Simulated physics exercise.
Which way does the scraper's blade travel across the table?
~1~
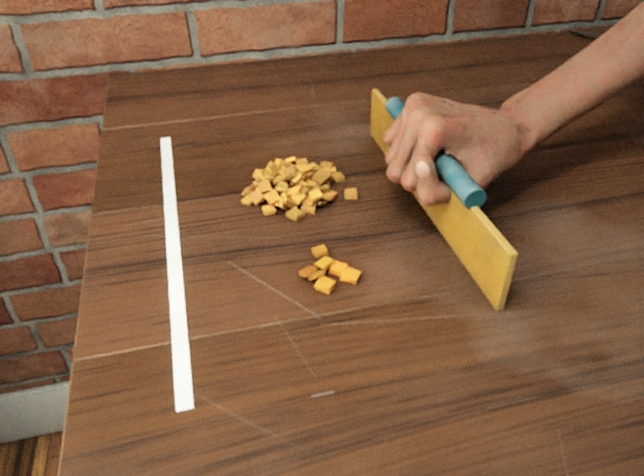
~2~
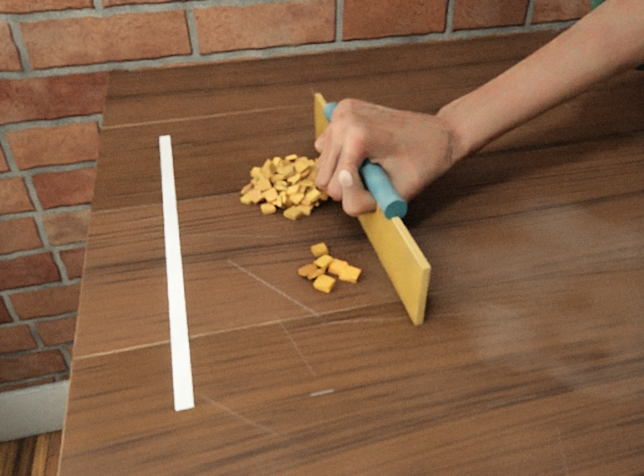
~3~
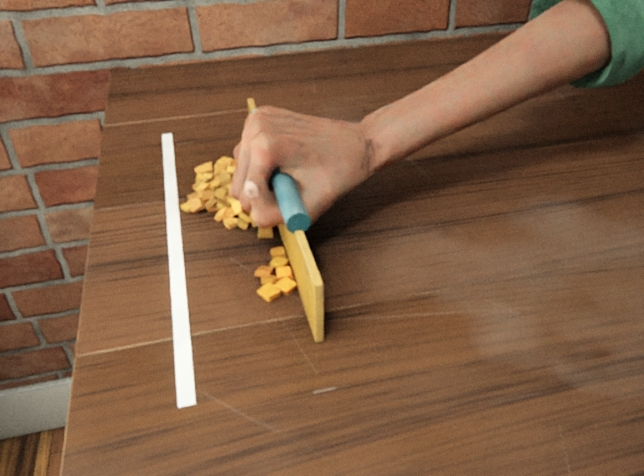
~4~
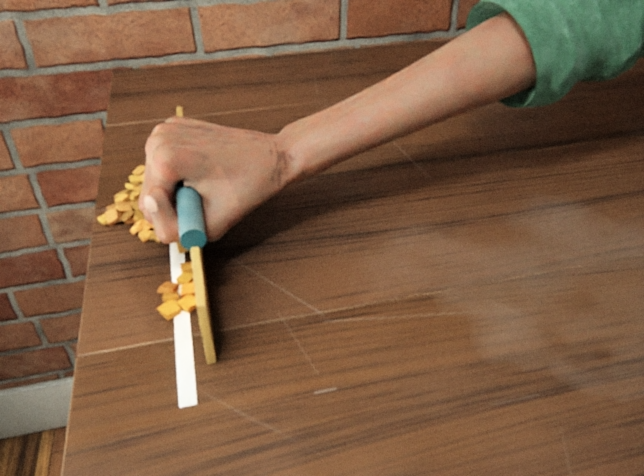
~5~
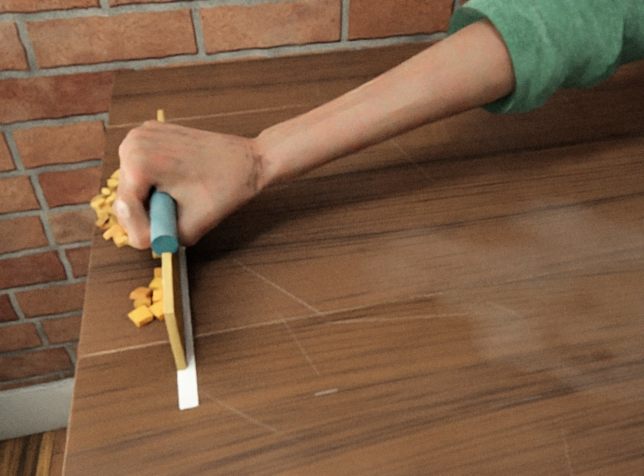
The blade moves to the left, pushing the yellow pieces ahead of it.
